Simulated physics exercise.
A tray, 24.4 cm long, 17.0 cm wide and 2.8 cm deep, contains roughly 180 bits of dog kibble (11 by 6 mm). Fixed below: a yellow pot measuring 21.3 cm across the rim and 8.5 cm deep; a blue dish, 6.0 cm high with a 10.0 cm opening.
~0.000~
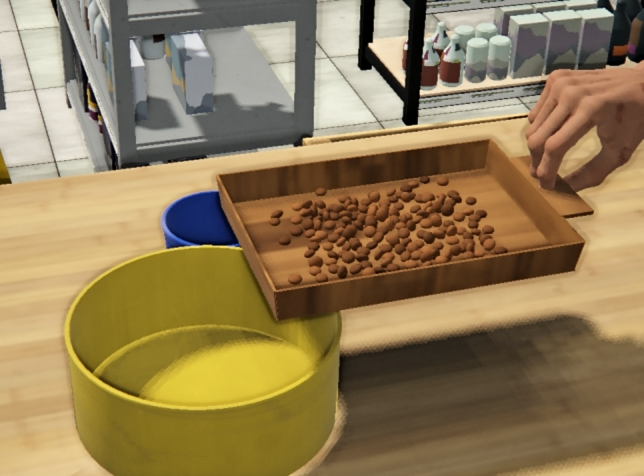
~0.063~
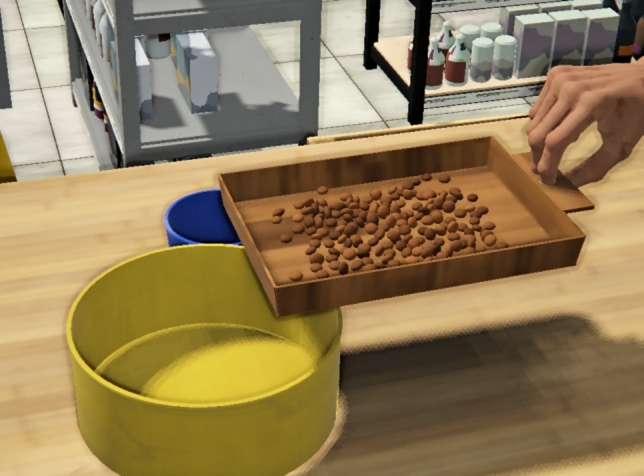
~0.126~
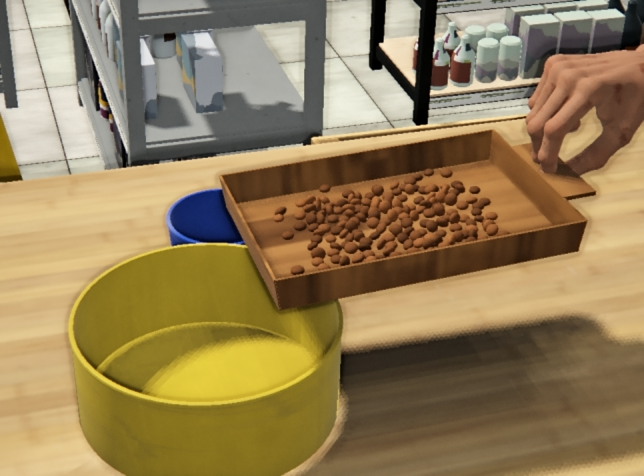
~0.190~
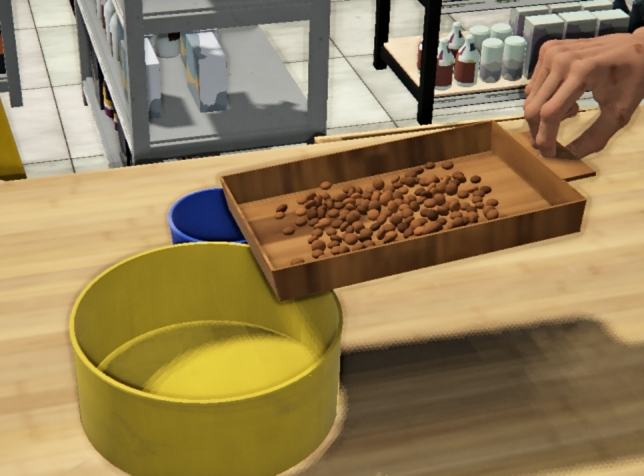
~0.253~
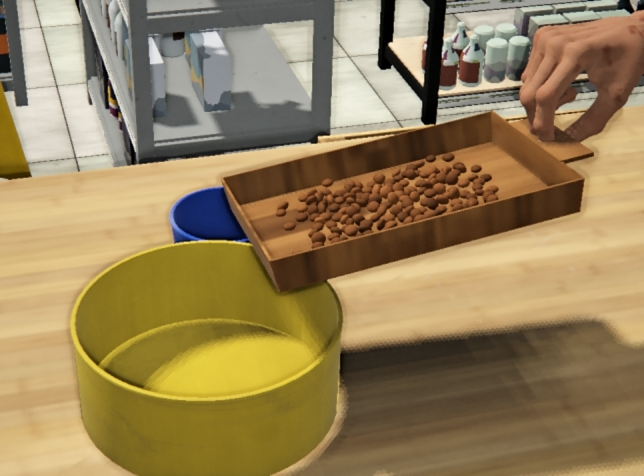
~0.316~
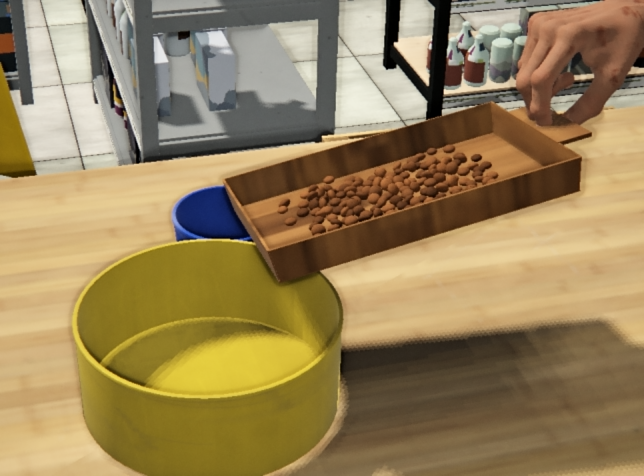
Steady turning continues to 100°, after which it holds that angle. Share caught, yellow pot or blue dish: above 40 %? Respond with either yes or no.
Verdict: No.
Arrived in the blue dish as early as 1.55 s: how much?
I'd say near 0 per cent by that time.
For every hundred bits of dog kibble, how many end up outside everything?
About 65 per cent.
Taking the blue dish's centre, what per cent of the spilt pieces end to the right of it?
I'd estimate some 20 per cent.
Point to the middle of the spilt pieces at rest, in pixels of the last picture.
(212, 302).
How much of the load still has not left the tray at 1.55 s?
Around 75 per cent of the load still sits with the tray.
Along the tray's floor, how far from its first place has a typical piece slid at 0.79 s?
6 cm.
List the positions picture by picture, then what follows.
The first picture shows tray at (435, 268); tilt 0 degrees; leading edge at (244, 229); middle of the load at (390, 225); yellow pot at (205, 320); blue dish at (217, 218).
The second picture shows tray at (436, 264); tilt 1 degrees; leading edge at (245, 227); middle of the load at (391, 222).
The third picture shows tray at (436, 252); tilt 4 degrees; low side back left; leading edge at (245, 224); middle of the load at (393, 216).
The fourth picture shows tray at (434, 237); tilt 8 degrees; low side back left; leading edge at (245, 220); middle of the load at (393, 207).
The fifth picture shows tray at (431, 221); tilt 12 degrees; low side back left; leading edge at (244, 216); middle of the load at (393, 198).
The sixth picture shows tray at (429, 206); tilt 16 degrees; low side back left; leading edge at (244, 212); middle of the load at (393, 190); yellow pot at (209, 311); blue dish at (227, 212). It turns about 60 degrees a second.
After 0.79 s, tilt 45 degrees; tray 100 %; middle of all pieces on or above the table near (322, 164).
After 1.19 s, tilt 69 degrees; tray 95 %; middle of all pieces on or above the table near (285, 171).
After 1.55 s, tilt 92 degrees; outside 10 %, tray 75 %, in the air 10 %; middle of all pieces on or above the table near (257, 195).
Then, at 1.90 s, tilt 100 degrees; yellow pot 20 %, outside 60 %, tray 10 %, in the air 5 %; middle of all pieces on or above the table near (212, 288).
By 2.9 s all is still; yellow pot 25 %, outside 65 %.
